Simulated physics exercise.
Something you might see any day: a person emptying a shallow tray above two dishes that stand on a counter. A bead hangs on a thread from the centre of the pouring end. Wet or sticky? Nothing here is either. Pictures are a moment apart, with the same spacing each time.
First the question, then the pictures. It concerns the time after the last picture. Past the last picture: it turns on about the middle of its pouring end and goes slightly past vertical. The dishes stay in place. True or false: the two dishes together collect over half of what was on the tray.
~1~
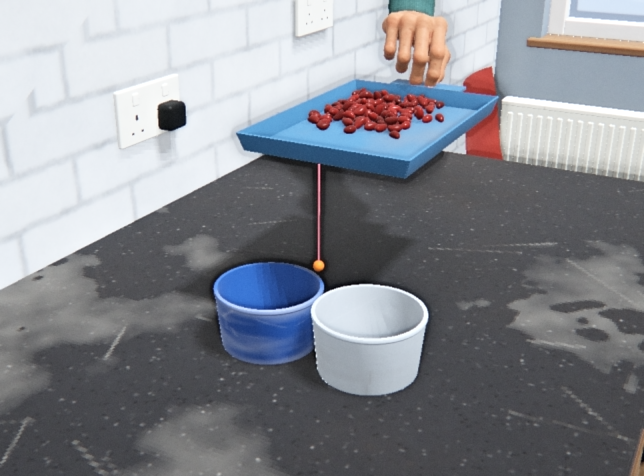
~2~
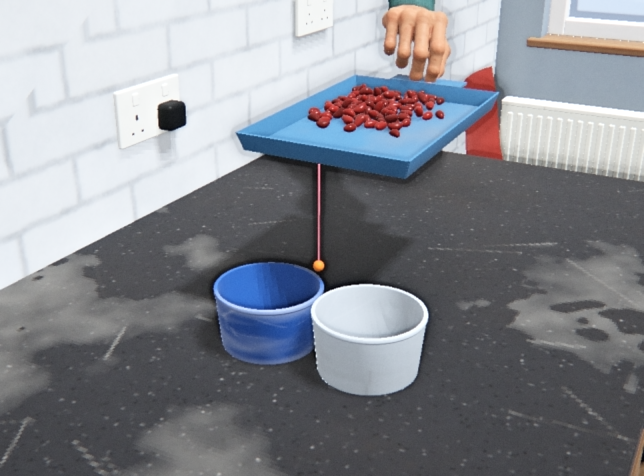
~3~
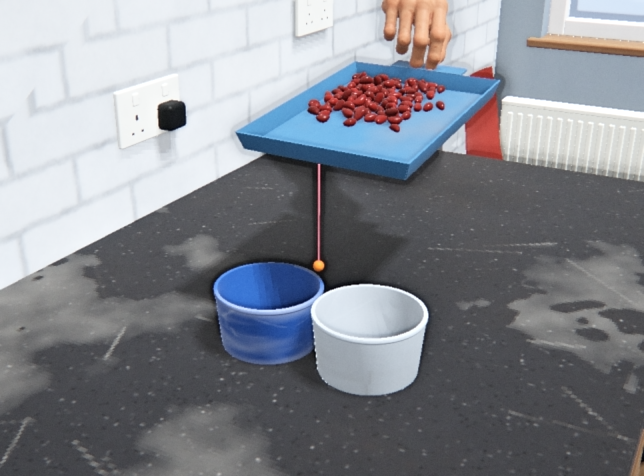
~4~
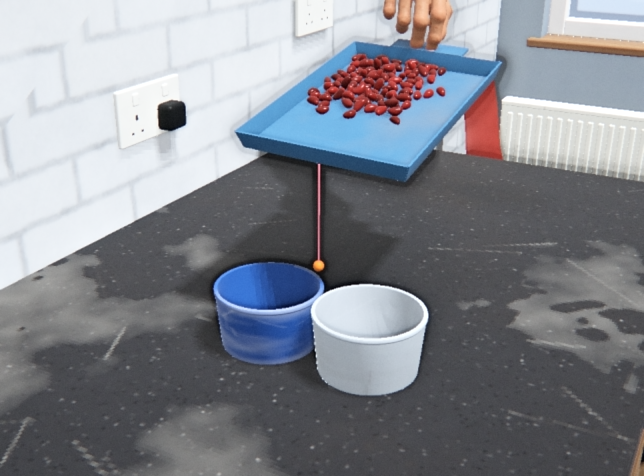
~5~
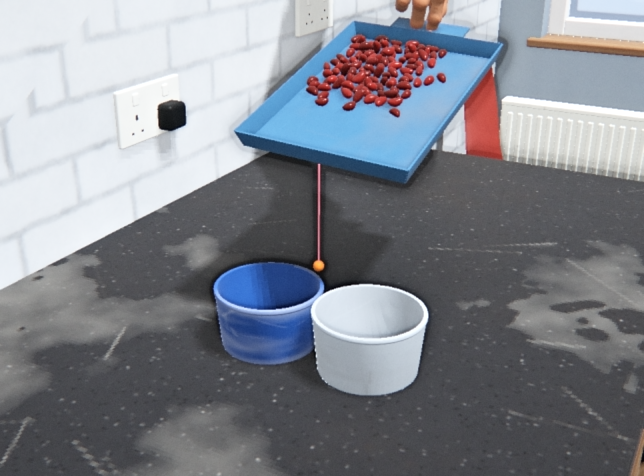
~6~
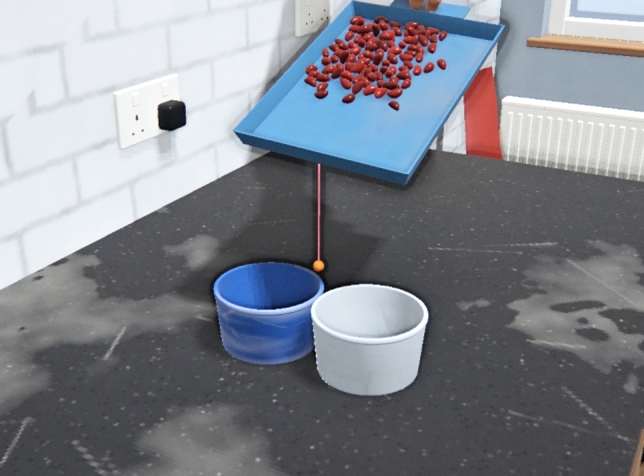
True.
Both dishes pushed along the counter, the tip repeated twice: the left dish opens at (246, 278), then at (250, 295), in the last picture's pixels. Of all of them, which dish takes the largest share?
First try: The right-side dish; second try: The right-side dish.
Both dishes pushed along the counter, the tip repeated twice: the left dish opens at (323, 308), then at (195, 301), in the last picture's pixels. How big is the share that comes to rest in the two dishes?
About 70 and 30 per cent respectively.
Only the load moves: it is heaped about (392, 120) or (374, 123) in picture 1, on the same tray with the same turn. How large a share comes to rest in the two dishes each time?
About 90 and 80 per cent.
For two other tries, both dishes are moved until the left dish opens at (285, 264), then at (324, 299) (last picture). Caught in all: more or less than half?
In the first position a minority, in the second a majority.
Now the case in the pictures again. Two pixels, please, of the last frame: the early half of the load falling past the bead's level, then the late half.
(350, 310) first, (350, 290) later.
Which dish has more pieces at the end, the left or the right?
Result: More in the right side.
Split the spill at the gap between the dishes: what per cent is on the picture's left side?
Left share: Close to 60 %.
Soon after the last picture, tray tipped steeply; most on the tray; about a quarter in the air.
A little later, tray tipped past a quarter turn; about a quarter on the tray; about a quarter in the right dish; a small part in the left dish; about a quarter outside both; a small part in the air.
Later still, tray tipped past a quarter turn; about half in the right dish; about a quarter in the left dish; about a third outside both.
At rest, tray tipped past a quarter turn; about half in the right dish; about a quarter in the left dish; about a third outside both.
